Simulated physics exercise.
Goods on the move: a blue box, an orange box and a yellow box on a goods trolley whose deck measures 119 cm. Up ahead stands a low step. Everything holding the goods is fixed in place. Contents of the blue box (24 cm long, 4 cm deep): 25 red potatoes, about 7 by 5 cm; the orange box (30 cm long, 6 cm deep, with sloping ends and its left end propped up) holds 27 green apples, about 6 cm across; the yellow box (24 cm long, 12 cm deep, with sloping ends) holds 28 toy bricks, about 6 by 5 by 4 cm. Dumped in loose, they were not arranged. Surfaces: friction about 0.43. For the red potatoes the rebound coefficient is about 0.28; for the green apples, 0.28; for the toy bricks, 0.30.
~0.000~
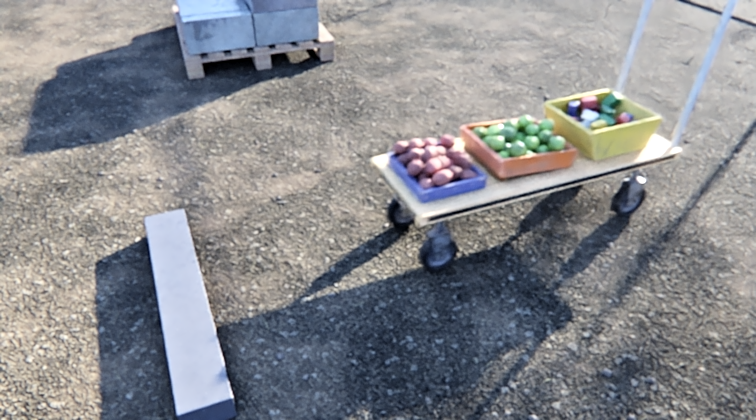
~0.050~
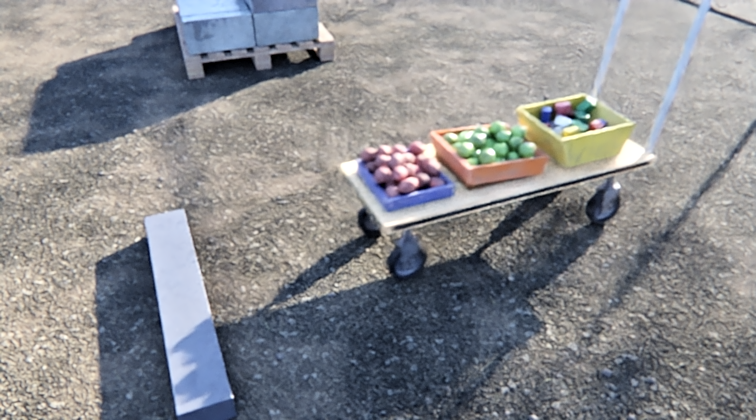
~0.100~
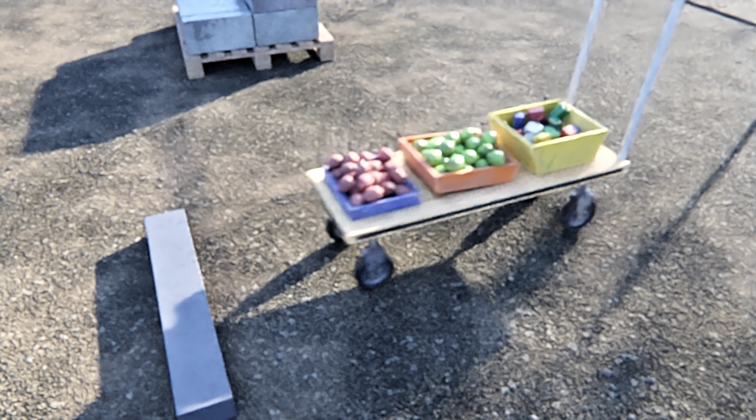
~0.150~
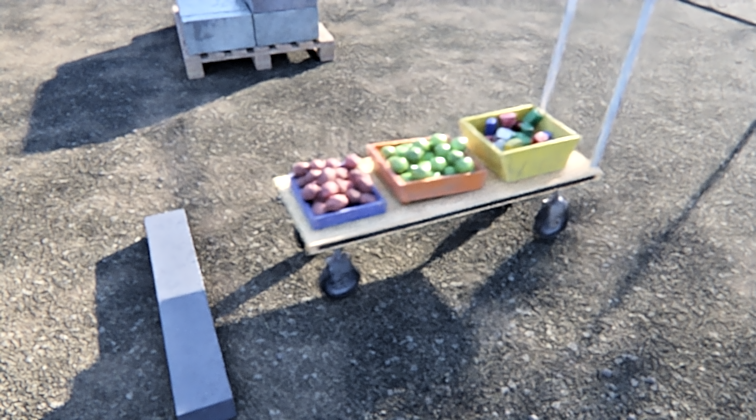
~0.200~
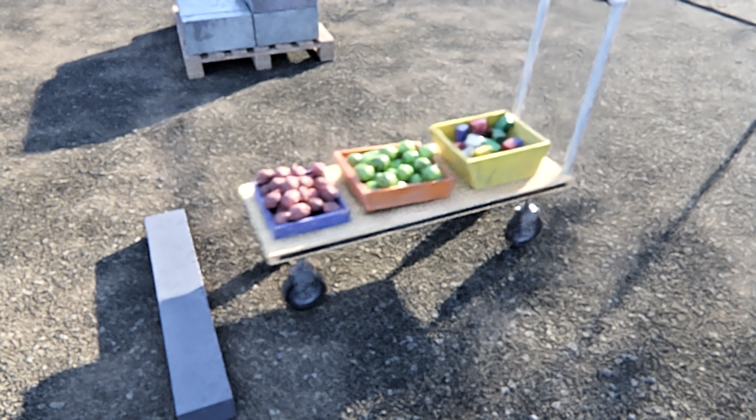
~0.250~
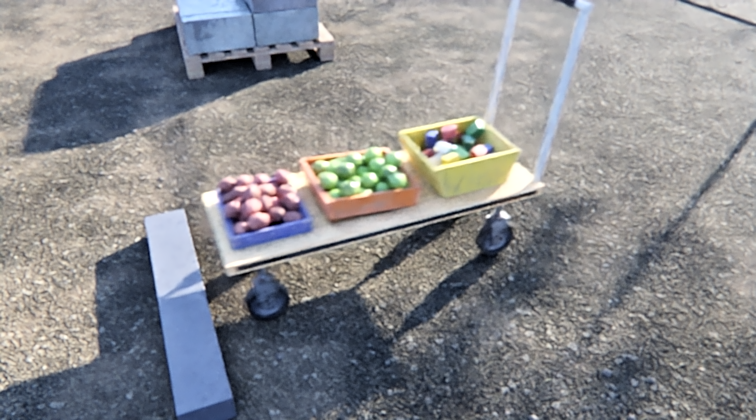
A flat goods trolley carrying a blue box of red potatoes, an orange box of green apples and a yellow box of colourful toy bricks rolls leftward across sunlit, rough ground. It steadily closes the gap to a low grey step, its front edge ending up close beside it, with all three boxes still aboard.
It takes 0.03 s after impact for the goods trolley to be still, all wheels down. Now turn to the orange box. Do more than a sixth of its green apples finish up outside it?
Yes.
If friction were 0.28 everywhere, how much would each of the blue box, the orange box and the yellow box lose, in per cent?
In that case blue box 40, orange box 30, yellow box 10 per cent.
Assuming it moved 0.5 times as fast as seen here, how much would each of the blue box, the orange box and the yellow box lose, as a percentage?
Blue box 40, orange box 0, yellow box 0 per cent.
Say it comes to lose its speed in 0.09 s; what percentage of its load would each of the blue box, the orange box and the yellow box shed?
Result - blue box: 40 percent, orange box: 30 percent, yellow box: 0 percent.
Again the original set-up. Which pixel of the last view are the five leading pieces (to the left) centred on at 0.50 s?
Near (83, 245).
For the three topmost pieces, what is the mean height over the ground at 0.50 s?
Height, averaged: Around 56 cm.
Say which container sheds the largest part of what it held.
It's the blue box.
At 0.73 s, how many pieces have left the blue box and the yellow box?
Roughly - blue box: 12; yellow box: 2.
After 0.28 s, the wheels strike.
After 0.38 s, blue box 19 in, 6 out, orange box 26 in, 1 out and yellow box 28 in, 0 out.
After 0.50 s, blue box 13 in, 12 out, orange box 21 in, 6 out and yellow box 28 in, 0 out.
After 0.73 s, blue box 13 in, 12 out, orange box 19 in, 8 out and yellow box 26 in, 2 out.
Outcome (at 1.23 s), blue box 13 in, 12 out, orange box 18 in, 9 out and yellow box 25 in, 3 out. Asked share, 9 of 27, 33 per cent.
